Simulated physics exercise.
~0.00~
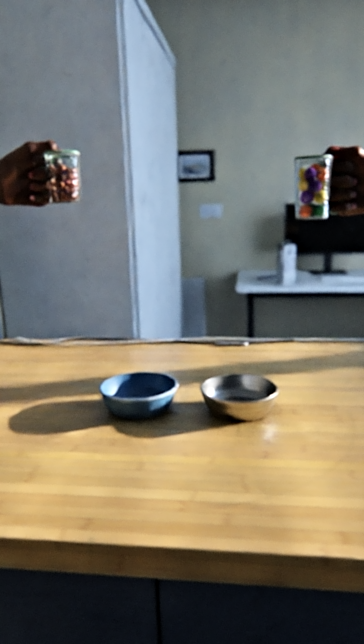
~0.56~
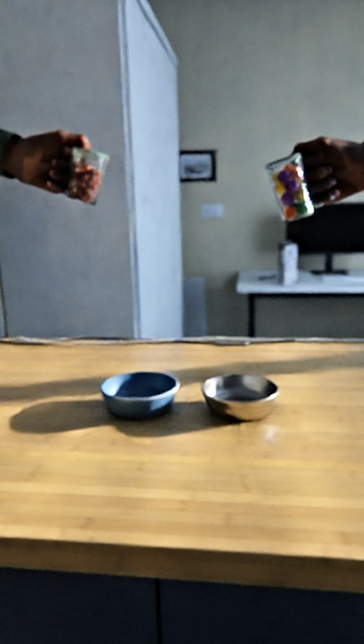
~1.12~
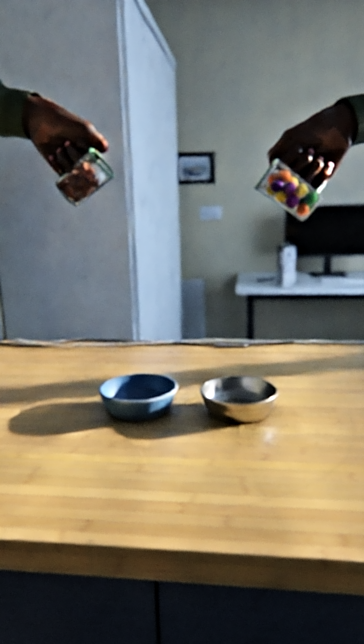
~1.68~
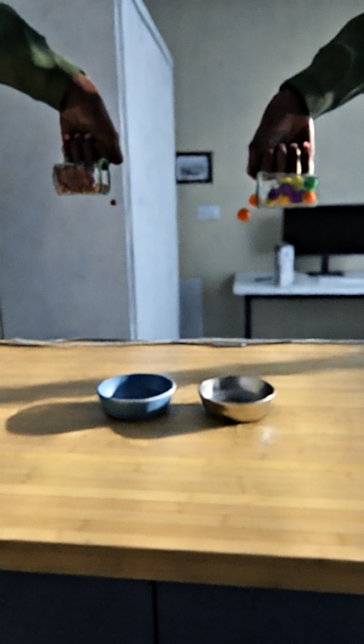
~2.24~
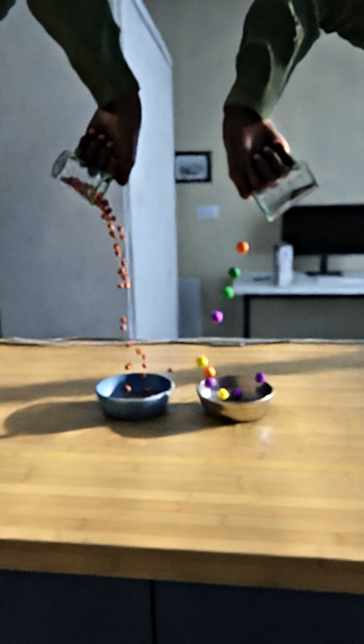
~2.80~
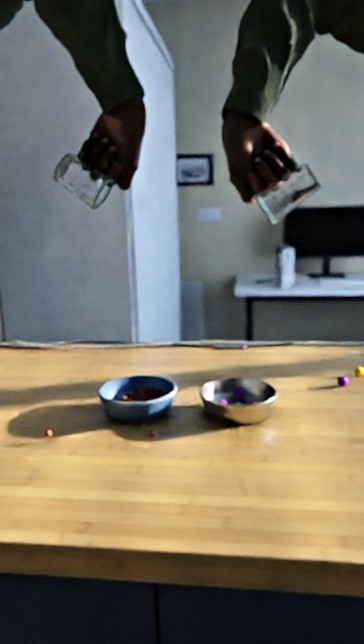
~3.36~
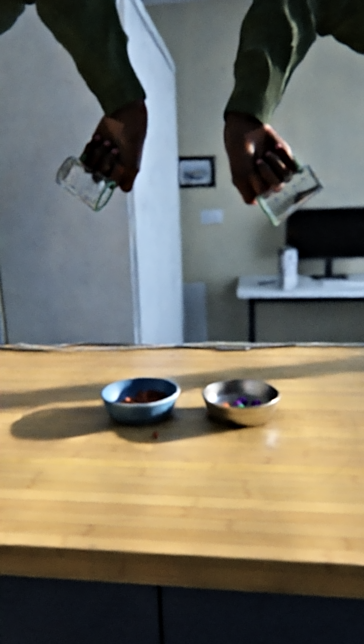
Two hands tip cups of small pieces into two dishes, but some pieces scatter outside.
